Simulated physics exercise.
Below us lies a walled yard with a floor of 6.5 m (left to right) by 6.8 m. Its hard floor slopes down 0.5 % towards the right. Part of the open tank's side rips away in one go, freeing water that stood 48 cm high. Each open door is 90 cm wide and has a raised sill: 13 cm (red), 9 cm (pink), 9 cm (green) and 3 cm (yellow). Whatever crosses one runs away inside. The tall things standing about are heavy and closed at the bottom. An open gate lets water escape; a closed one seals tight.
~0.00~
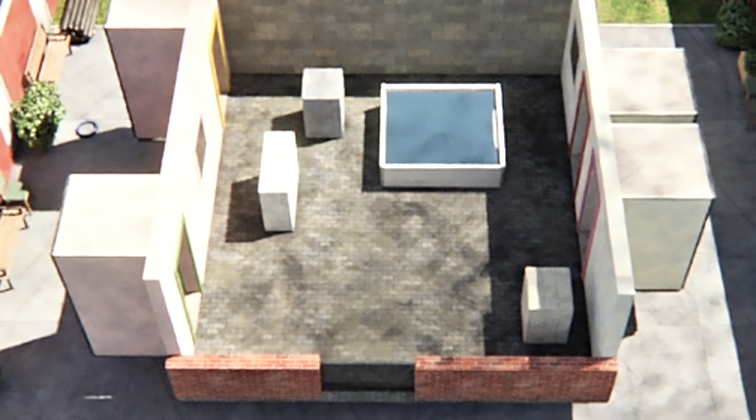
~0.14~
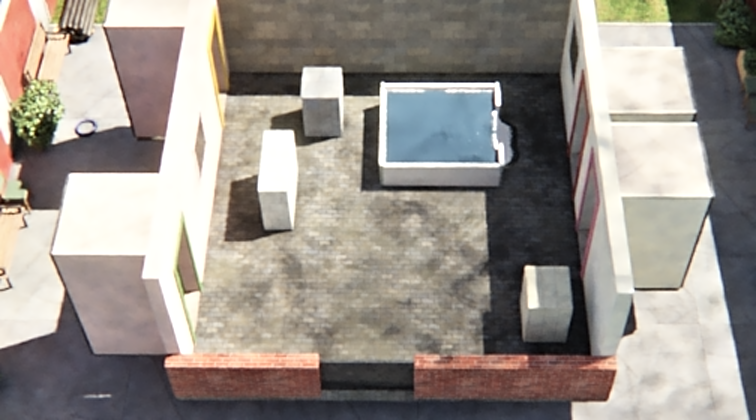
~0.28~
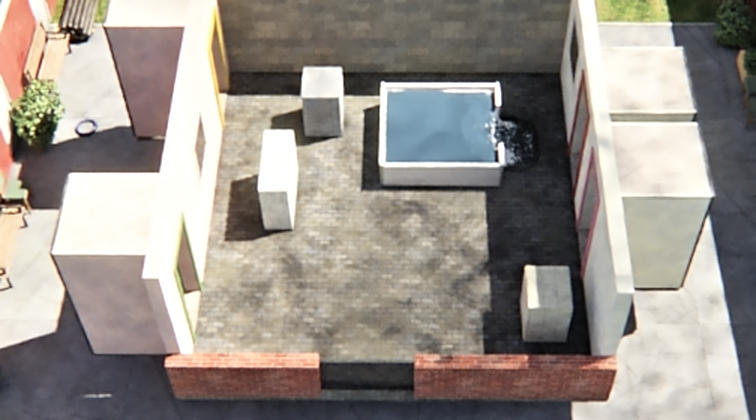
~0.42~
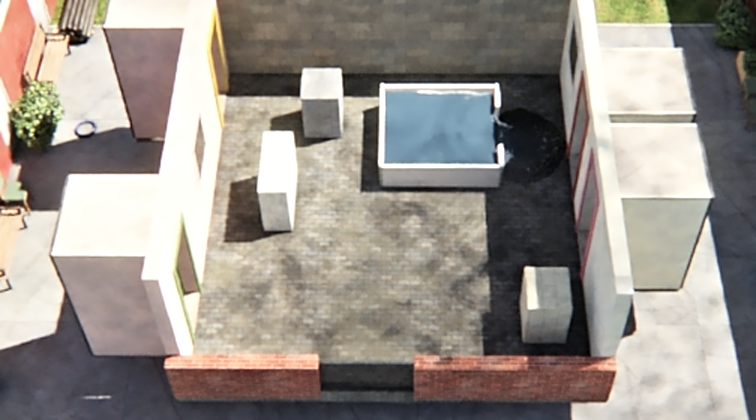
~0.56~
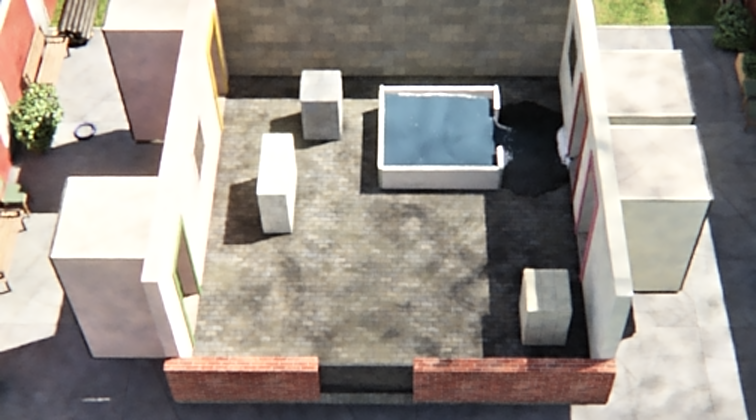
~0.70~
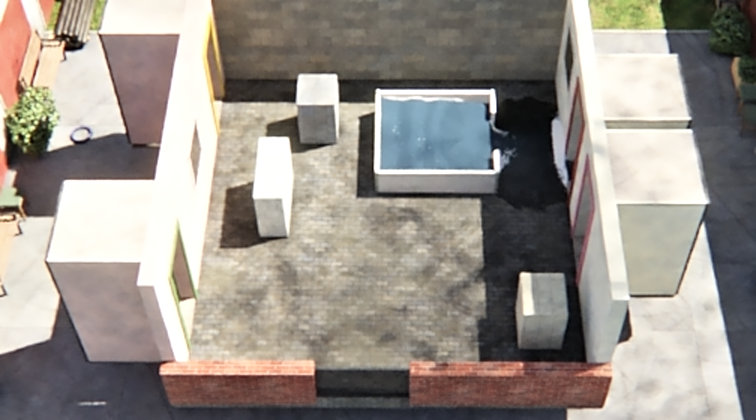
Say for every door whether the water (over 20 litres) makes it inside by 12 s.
The water let in: At the red door it exceeds the limit; at the pink door it does not reach the limit; at the green door it keeps below the limit; at the yellow door it passes the limit.
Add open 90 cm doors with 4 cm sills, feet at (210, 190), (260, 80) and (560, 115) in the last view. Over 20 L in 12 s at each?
In turn: Below, below, above.
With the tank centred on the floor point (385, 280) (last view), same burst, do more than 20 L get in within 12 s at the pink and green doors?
Then: Pink over, green not over.
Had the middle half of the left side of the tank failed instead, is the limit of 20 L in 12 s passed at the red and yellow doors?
Against that limit: Red under, yellow over.
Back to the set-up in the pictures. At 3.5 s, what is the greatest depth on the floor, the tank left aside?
Roughly 23 cm.
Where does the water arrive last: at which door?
It is the green one.
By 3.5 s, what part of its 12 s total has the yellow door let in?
Some 0 per cent by then.
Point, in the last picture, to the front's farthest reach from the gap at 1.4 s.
Near (571, 250).
After 1.4 s water covers 10 % of the floor and is deepest (33 cm) near (551, 149); red door 23 cm at the sill, 14 L in, pink door not reached, green door not reached, yellow door not reached.
After 2.2 s water covers 20 % of the floor and is deepest (32 cm) near (553, 87); red door 23 cm at the sill, 48 L in, pink door 5 cm at the sill, 0 L in, green door not reached, yellow door not reached.
After 3.5 s water covers 30 % of the floor and is deepest (23 cm) near (553, 87); red door 16 cm at the sill, 82 L in, pink door 5 cm at the sill, 0 L in, green door not reached, yellow door not reached.
After 7.0 s water covers 60 % of the floor and is deepest (14 cm) near (554, 93); red door 10 cm at the sill, 96 L in, pink door 4 cm at the sill, 0 L in, green door not reached, yellow door 9 cm at the sill, 49 L in.
After 12.0 s water covers 95 % of the floor and is deepest (8 cm) near (561, 156); red door 6 cm at the sill, 96 L in, pink door 2 cm at the sill, 0 L in, green door 5 cm at the sill, 0 L in, yellow door 6 cm at the sill, 115 L in.
